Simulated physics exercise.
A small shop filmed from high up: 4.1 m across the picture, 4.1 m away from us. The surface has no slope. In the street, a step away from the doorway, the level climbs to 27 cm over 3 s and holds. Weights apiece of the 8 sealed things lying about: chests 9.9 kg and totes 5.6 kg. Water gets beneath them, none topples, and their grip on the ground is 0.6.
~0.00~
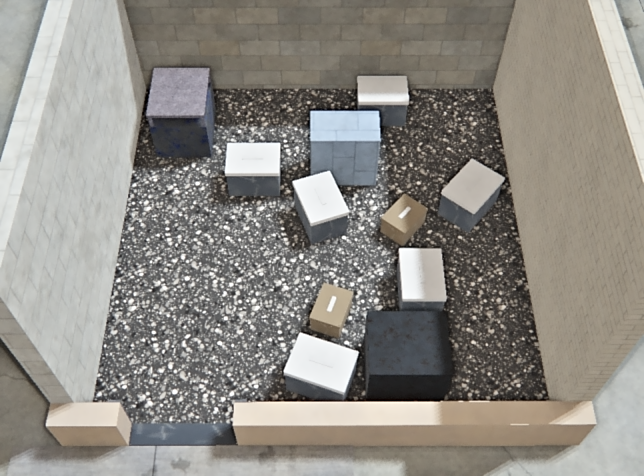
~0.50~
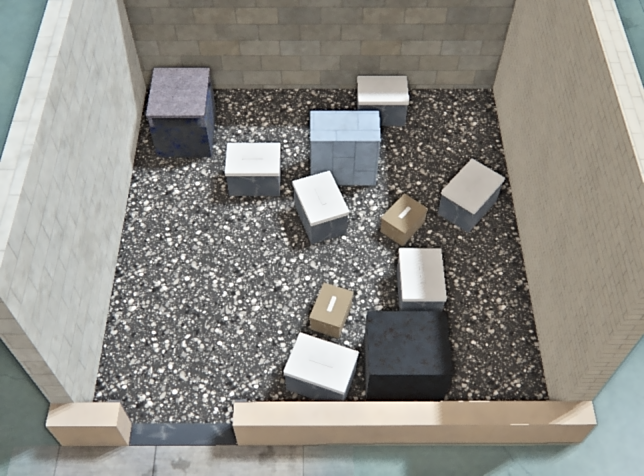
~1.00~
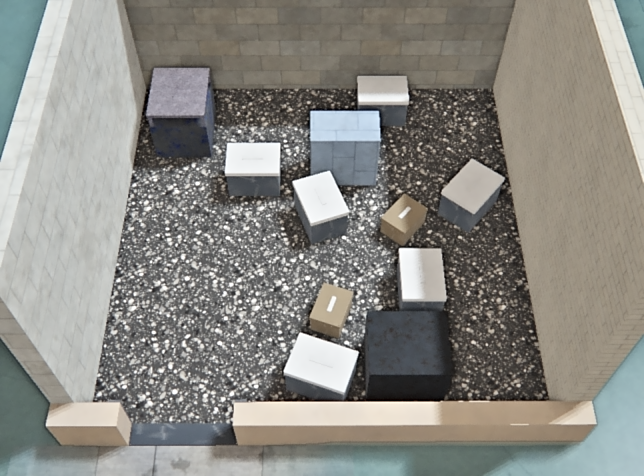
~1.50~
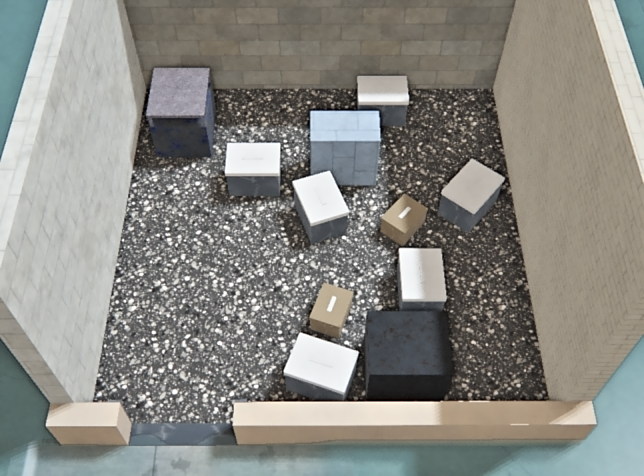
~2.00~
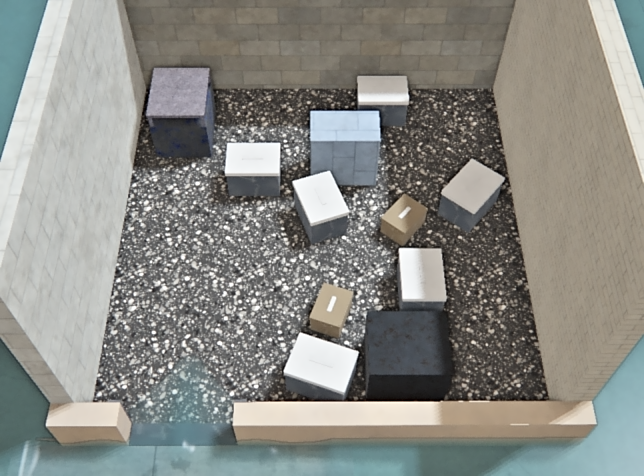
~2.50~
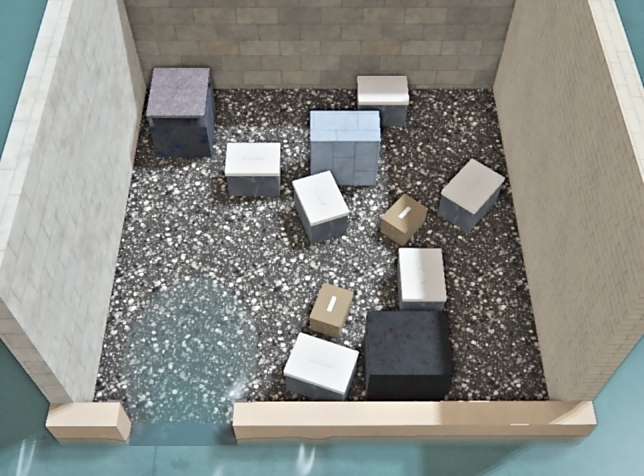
Water spreads over the pavement outside a small walled shop, seen from high above by a still camera, then slips through the doorway at the lower left and fans out in a clear, rounded sheet across the speckled floor. White-topped, brown, bluish and purplish boxes stand scattered about, with a large black one near the front wall. None of the boxes moves.
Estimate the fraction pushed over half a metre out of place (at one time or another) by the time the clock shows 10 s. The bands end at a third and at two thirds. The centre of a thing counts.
It is from one to two thirds.
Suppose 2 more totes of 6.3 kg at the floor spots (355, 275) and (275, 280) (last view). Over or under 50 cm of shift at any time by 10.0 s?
In that order: Short of it, past it.
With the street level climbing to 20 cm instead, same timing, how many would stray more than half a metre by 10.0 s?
Then 4.
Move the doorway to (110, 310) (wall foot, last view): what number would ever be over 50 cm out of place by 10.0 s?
Then 7.
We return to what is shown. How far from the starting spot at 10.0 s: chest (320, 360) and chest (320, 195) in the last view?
In that order: 0 cm, 150 cm.
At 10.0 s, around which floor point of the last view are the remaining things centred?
Around (425, 296).
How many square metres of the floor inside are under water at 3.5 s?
Some 5.0 m2.
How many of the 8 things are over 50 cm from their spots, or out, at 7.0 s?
By then 3.
After 3.5 s 0 of 8 are over 50 cm from their spots; 0 afloat.
After 4.5 s 0 of 8 are over 50 cm from their spots; 0 afloat.
After 7.0 s 3 of 8 are over 50 cm from their spots; 2 afloat.
After 10.0 s 5 of 8 are over 50 cm from their spots, and 5 have been at some point; 6 afloat.
